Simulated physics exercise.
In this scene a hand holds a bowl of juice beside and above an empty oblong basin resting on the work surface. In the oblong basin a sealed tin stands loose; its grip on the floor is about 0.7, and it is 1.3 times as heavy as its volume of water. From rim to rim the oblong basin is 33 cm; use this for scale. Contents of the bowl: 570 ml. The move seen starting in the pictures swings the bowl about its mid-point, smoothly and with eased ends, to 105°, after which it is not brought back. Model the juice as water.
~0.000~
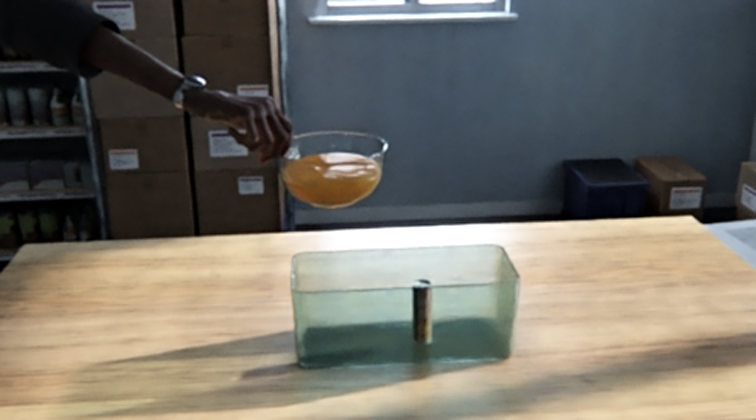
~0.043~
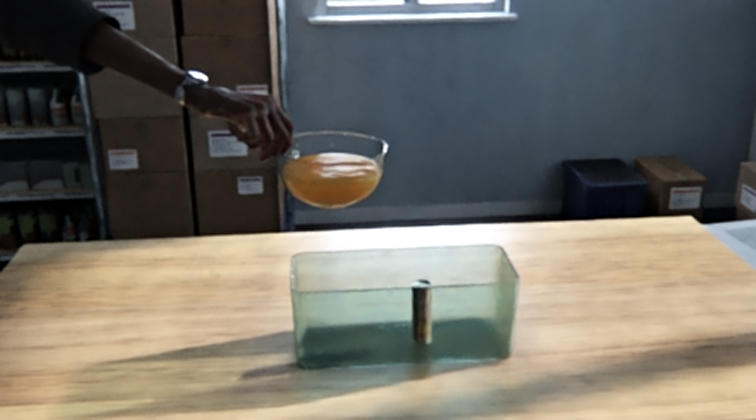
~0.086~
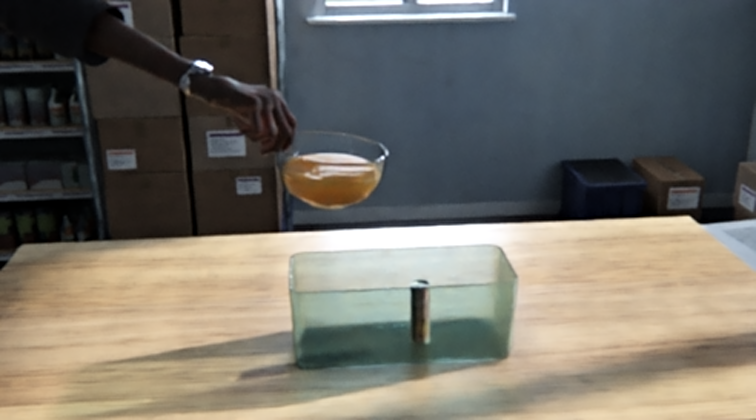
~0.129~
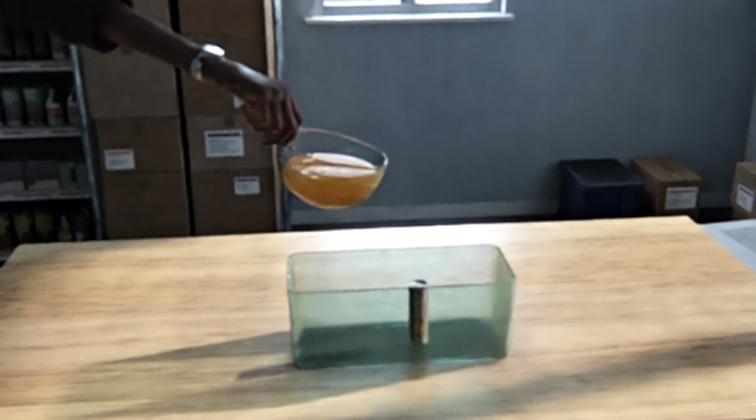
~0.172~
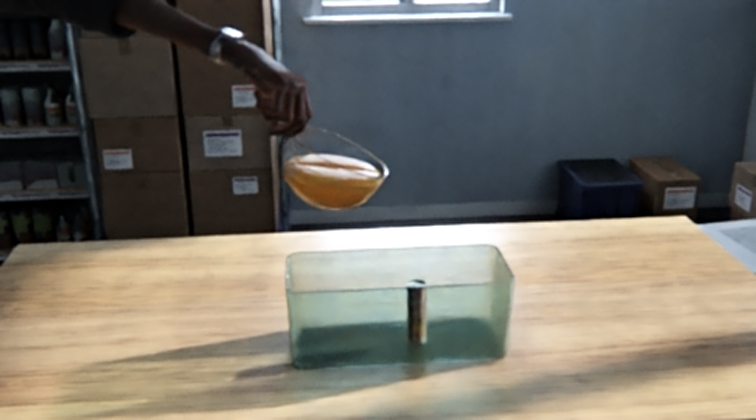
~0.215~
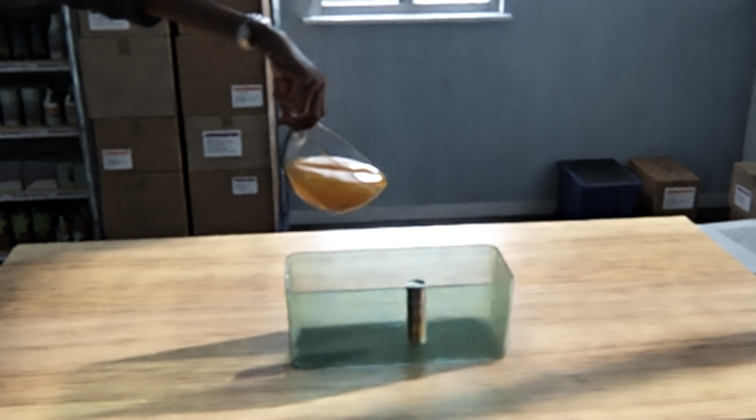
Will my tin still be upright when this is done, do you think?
No, it will have gone over.
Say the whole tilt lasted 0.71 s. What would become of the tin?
Outcome - the tin remains standing.
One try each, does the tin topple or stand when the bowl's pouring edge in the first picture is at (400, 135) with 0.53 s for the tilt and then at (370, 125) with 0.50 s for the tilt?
Run one: It does not tip. Run two: It tumbles.
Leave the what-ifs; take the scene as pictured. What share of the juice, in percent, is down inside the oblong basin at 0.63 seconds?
Value: Approx. 96 %.
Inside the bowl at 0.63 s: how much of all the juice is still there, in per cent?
I reckon near 0 per cent still sits there.
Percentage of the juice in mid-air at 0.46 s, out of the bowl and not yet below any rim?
About 50 per cent.
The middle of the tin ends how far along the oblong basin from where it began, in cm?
Shift of tin centre: Approx. 7.5 cm.
Then, 0.46 s in, the tilt is 101° and 13 per cent is still to pour; the tin stands where it began.
Then, 0.63 s in, the tilt is 105° and 0 per cent is still to pour; the tin leans 6°.
Then, 0.82 s in, the tilt is 105° and 0 per cent is still to pour; the tin leans 17°.
Then, 1.02 s in, the tilt is 105° and 0 per cent is still to pour; the tin leans 42°.
Finally, the tin lies on its side.
